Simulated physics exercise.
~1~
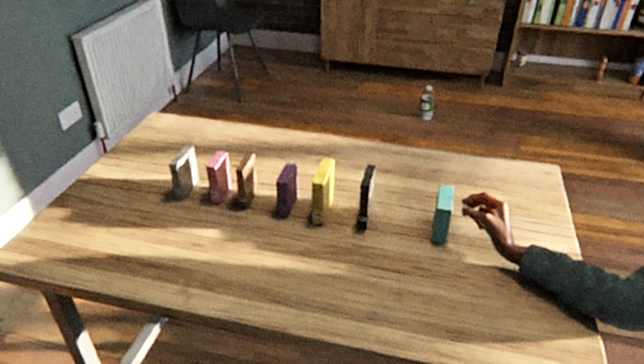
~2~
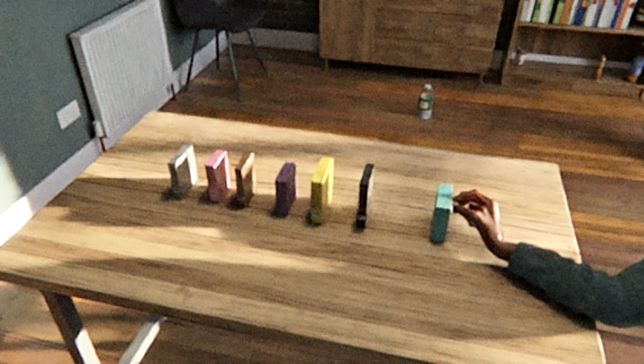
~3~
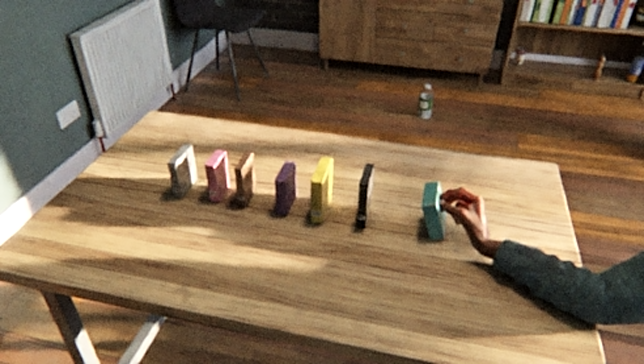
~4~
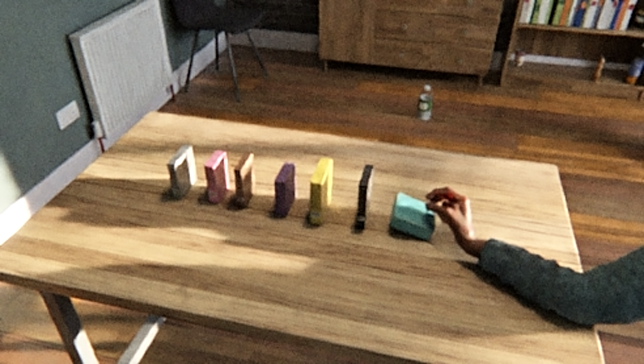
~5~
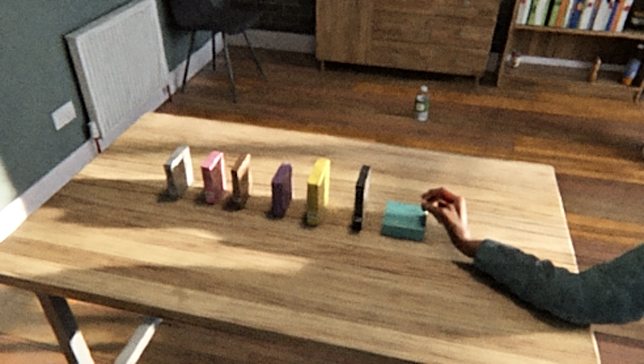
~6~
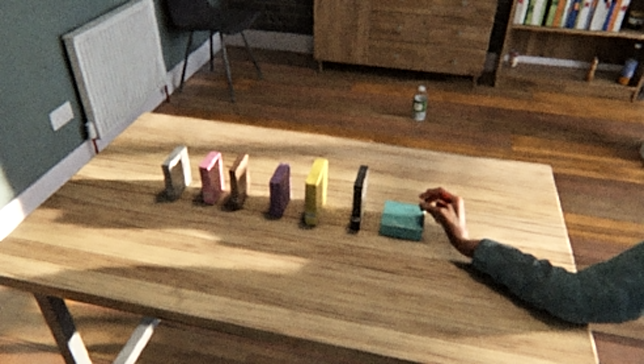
In the video, a hand tips an upright turquoise board leftward on a wooden table where grey, pink, brown, purple, yellow and black pieces stand in a row. The board falls onto its side just short of the black packet, and the other pieces remain upright.
